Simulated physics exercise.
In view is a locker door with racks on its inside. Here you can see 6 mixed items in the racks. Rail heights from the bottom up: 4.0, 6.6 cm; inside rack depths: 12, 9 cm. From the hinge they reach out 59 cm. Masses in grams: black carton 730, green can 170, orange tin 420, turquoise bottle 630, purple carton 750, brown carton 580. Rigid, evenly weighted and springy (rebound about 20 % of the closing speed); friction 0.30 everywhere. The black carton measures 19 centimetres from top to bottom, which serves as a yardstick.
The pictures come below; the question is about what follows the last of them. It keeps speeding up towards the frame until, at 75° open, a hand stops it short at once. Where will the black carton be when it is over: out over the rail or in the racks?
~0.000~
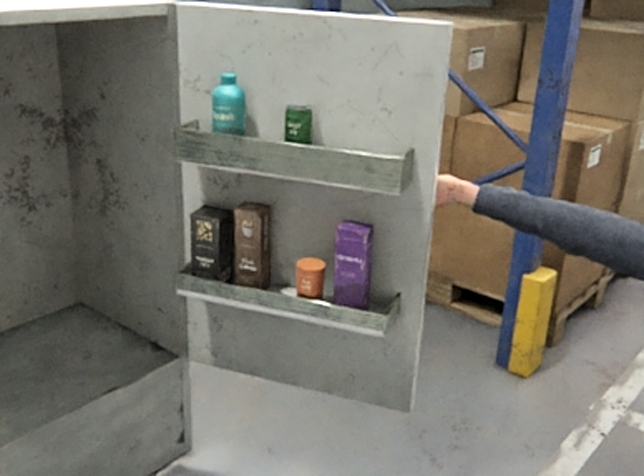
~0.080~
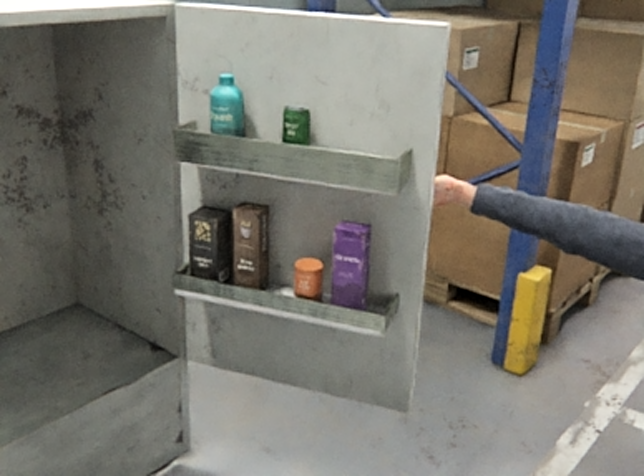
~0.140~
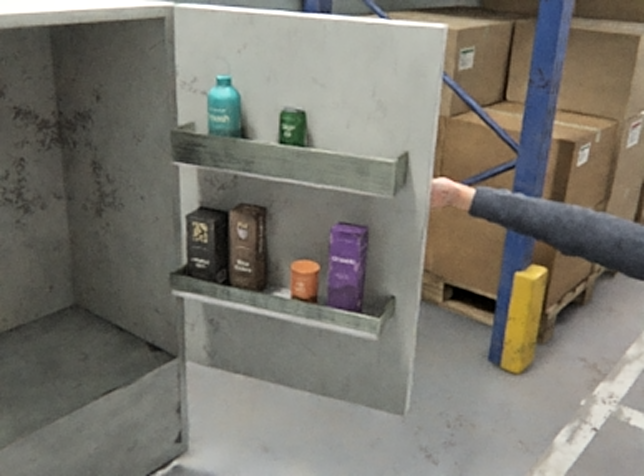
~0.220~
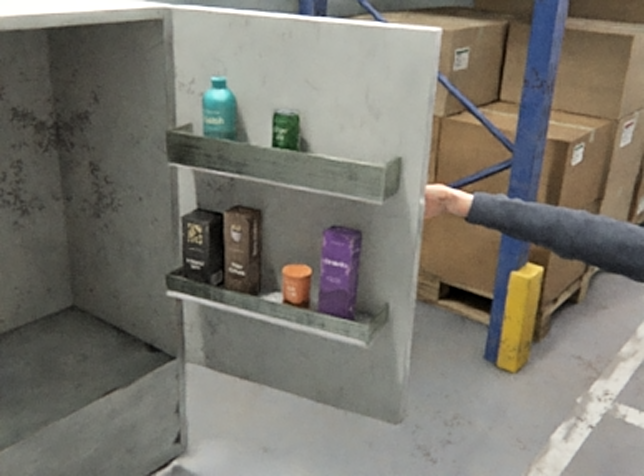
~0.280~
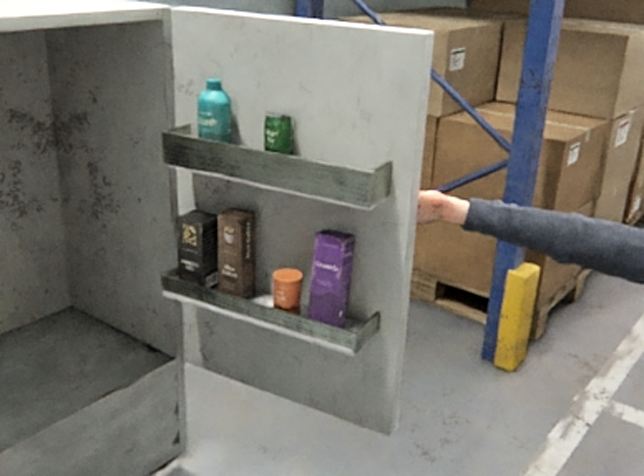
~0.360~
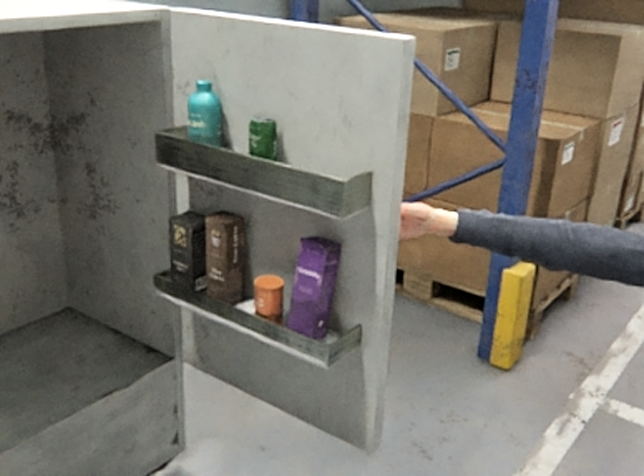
Afterwards it is still there in the rack.
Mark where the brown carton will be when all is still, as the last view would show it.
It ends up near (190, 265).
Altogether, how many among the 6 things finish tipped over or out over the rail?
The count comes out at 1.
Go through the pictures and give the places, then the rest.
The first frame shows open by 110°; black carton (212, 248); green can (298, 136).
The second frame shows open by 109°; turquoise bottle (227, 117); purple carton (351, 271).
The third frame shows open by 108°; brown carton (248, 250); green can (293, 138).
The fourth frame shows open by 103°; purple carton (339, 277) leaning 4°; orange tin (297, 292).
The fifth frame shows open by 98°; purple carton (331, 281) leaning 8°; brown carton (237, 256).
The sixth frame shows open by 90°; black carton (191, 253); green can (263, 149).
After 0.56 s, open by 75°; black carton slid 2 cm near (172, 255); purple carton leaning 30°; brown carton leaning 3°.
After 0.76 s, open by 75°; purple carton now out over the rail; black carton slid 2 cm near (172, 255); brown carton leaning 5°.
After 1.06 s, open by 75°; black carton slid 2 cm near (172, 255); brown carton slid 3 cm; green can slid 2 cm.
At rest (2.1 s), out over the rail, purple carton; the other 5 in place, give or take 5 cm. In the last view, black carton near (172, 255).
